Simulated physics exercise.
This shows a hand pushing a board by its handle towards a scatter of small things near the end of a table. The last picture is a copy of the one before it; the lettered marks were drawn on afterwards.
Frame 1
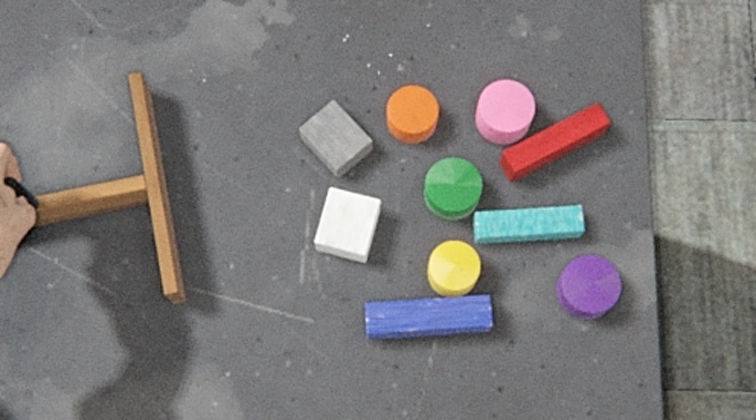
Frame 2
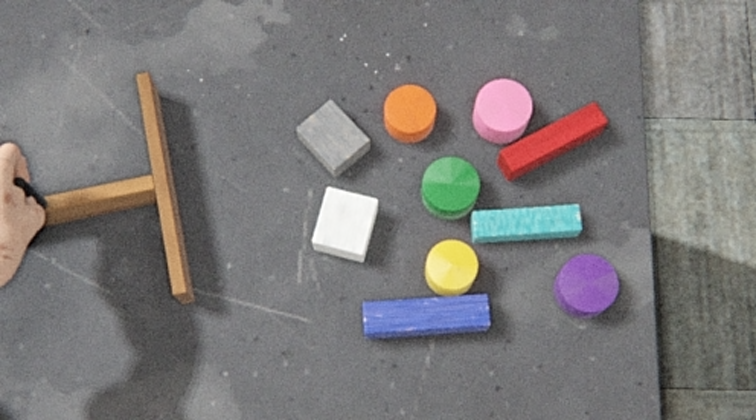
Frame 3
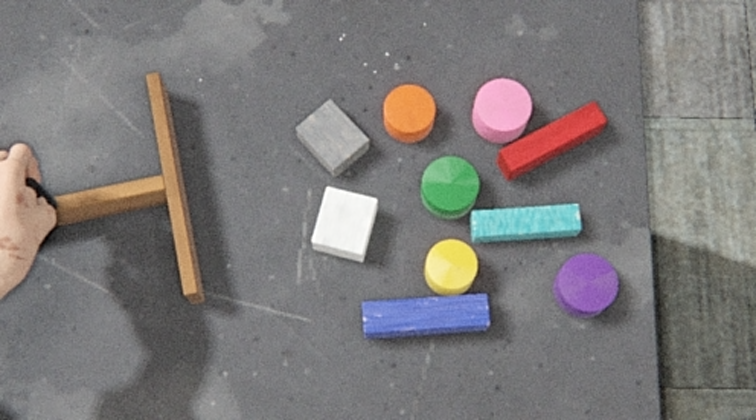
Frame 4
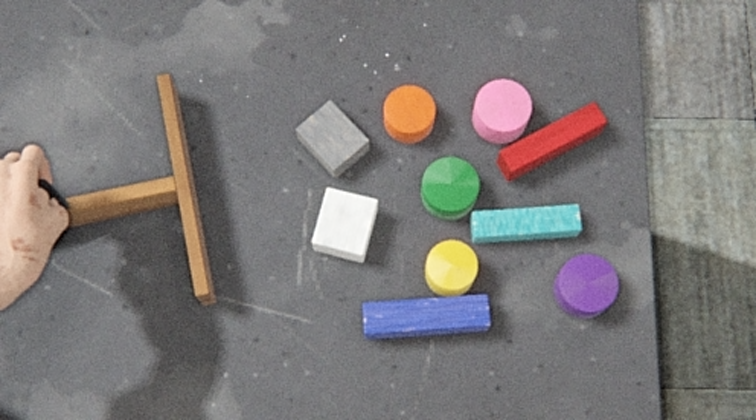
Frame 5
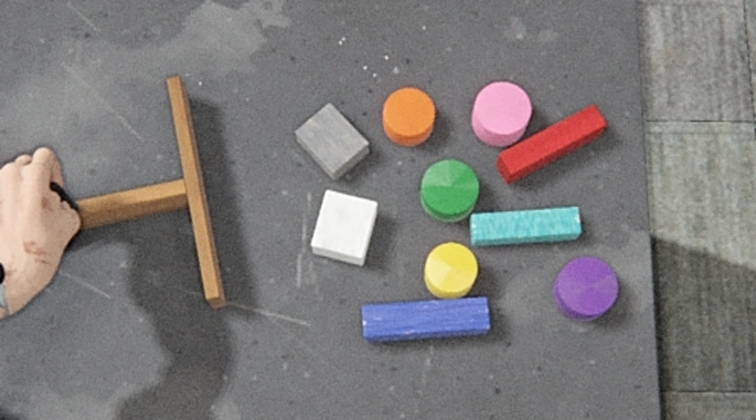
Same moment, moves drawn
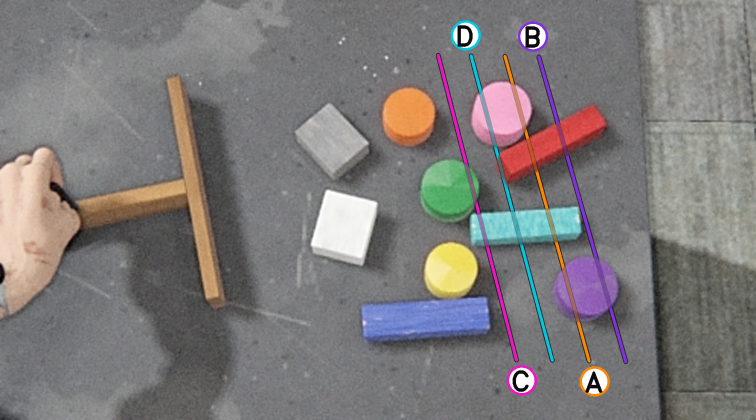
On a grey tabletop, a hand slides a wooden board slightly right toward colourful blocks.
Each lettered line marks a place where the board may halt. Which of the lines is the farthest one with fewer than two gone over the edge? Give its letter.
A is the last line within the limit.
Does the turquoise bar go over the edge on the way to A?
By then, yes.
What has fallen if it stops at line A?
It is the turquoise bar.
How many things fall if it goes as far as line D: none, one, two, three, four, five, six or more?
In all, none.
On the marked copy, A at (545, 202); B at (581, 203); C at (476, 201); D at (510, 202).
With A. Early on, board (320, 186); grey block (352, 145); white block (363, 219).
Further on, board (448, 188); red stick (587, 129); turquoise bar (565, 221).
At the end, board (547, 190); turquoise bar over the edge; red stick (629, 109); one fallen.
As for the rest, B drops three; C is within the limit but short; D is within the limit but short.
